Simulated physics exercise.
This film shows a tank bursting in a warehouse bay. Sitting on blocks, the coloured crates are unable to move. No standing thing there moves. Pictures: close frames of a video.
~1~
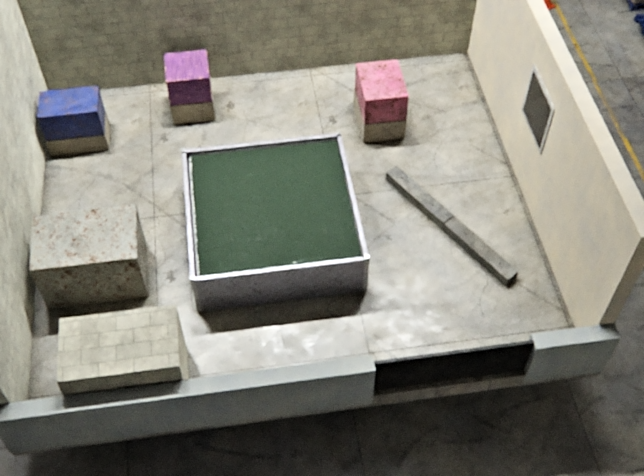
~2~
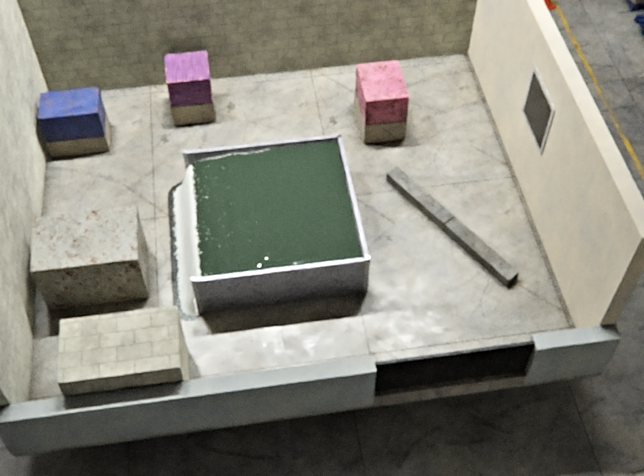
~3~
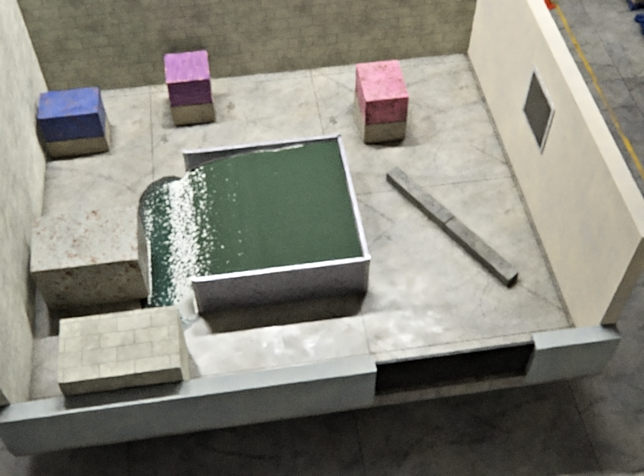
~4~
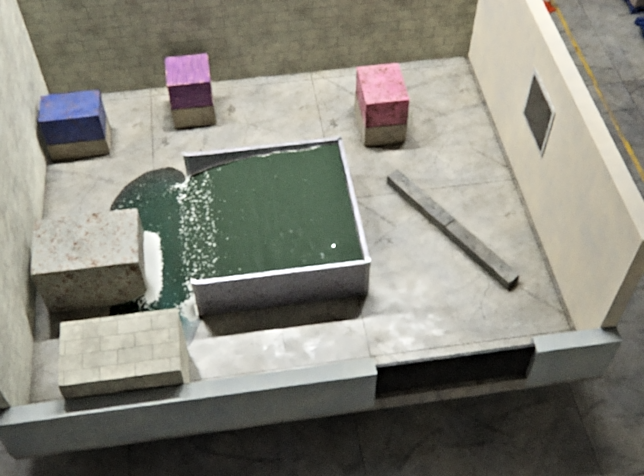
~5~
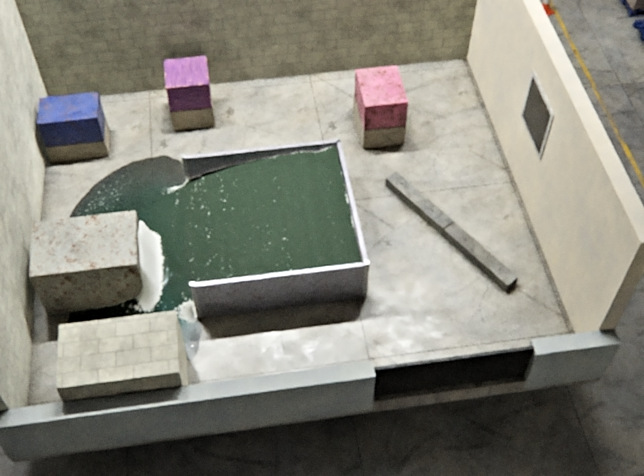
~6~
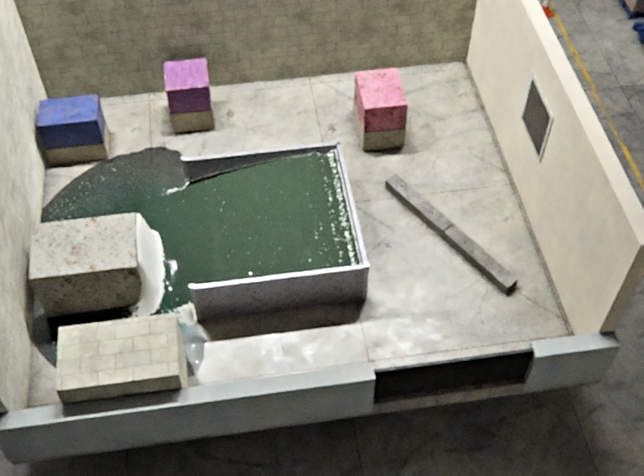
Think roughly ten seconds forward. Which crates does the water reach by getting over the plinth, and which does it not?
Result: Most likely the purple crate remains untouched. Most likely the pink crate remains untouched. Most likely the blue crate gets water on it.
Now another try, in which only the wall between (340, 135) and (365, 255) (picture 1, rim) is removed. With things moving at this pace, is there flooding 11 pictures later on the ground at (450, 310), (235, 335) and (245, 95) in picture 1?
Place one: Reached by the flood. Place two: Spared by the leak. Place three: Spared by the leak.
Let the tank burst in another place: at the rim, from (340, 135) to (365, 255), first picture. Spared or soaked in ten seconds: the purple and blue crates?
The purple crate is untouched and the blue crate is untouched.
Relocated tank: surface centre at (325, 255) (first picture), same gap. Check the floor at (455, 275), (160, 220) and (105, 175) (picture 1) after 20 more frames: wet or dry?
The first spot is not reached, the second inundated, and the third inundated.
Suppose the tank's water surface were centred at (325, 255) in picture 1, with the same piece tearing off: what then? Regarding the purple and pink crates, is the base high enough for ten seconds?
Purple: Untouched; pink: Untouched.
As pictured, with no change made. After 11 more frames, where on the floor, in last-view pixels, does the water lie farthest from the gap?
My guess would be about (50, 109).
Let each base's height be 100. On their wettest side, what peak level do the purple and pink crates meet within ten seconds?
I'd put it at some 70 % for one and some 40 % for the other, in that order.
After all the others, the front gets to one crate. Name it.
I'd say the one in pink is last.
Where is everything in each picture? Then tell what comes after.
The first frame shows still water in the tank at (271, 205).
In the second frame, water pours out at (195, 234) and has run to (194, 317).
In the third frame, the front is at a hidden place, out from the gap at (195, 236).
In the fourth frame, water pours out at (196, 240) and has run to a hidden place.
In the fifth frame, water pours out at (195, 243) and has run to a hidden place.
In the sixth frame, water pours out at (195, 245) and has run to a hidden place.
A moment on, water covers 20 % of the floor; the purple crate water round its plinth, the pink crate not reached, the blue crate water round its plinth.
Next, water covers 35 % of the floor; the purple crate water round its plinth, the pink crate not reached, the blue crate water round its plinth.
Then, water covers 50 % of the floor; the purple crate water round its plinth, the pink crate not reached, the blue crate water round its plinth.
Later, water covers 80 % of the floor; the purple crate water round its plinth, the pink crate water round its plinth, the blue crate water round its plinth.
In the end, water covers 100 % of the floor; the purple crate stayed above the water, the pink crate stayed above the water, the blue crate was topped.
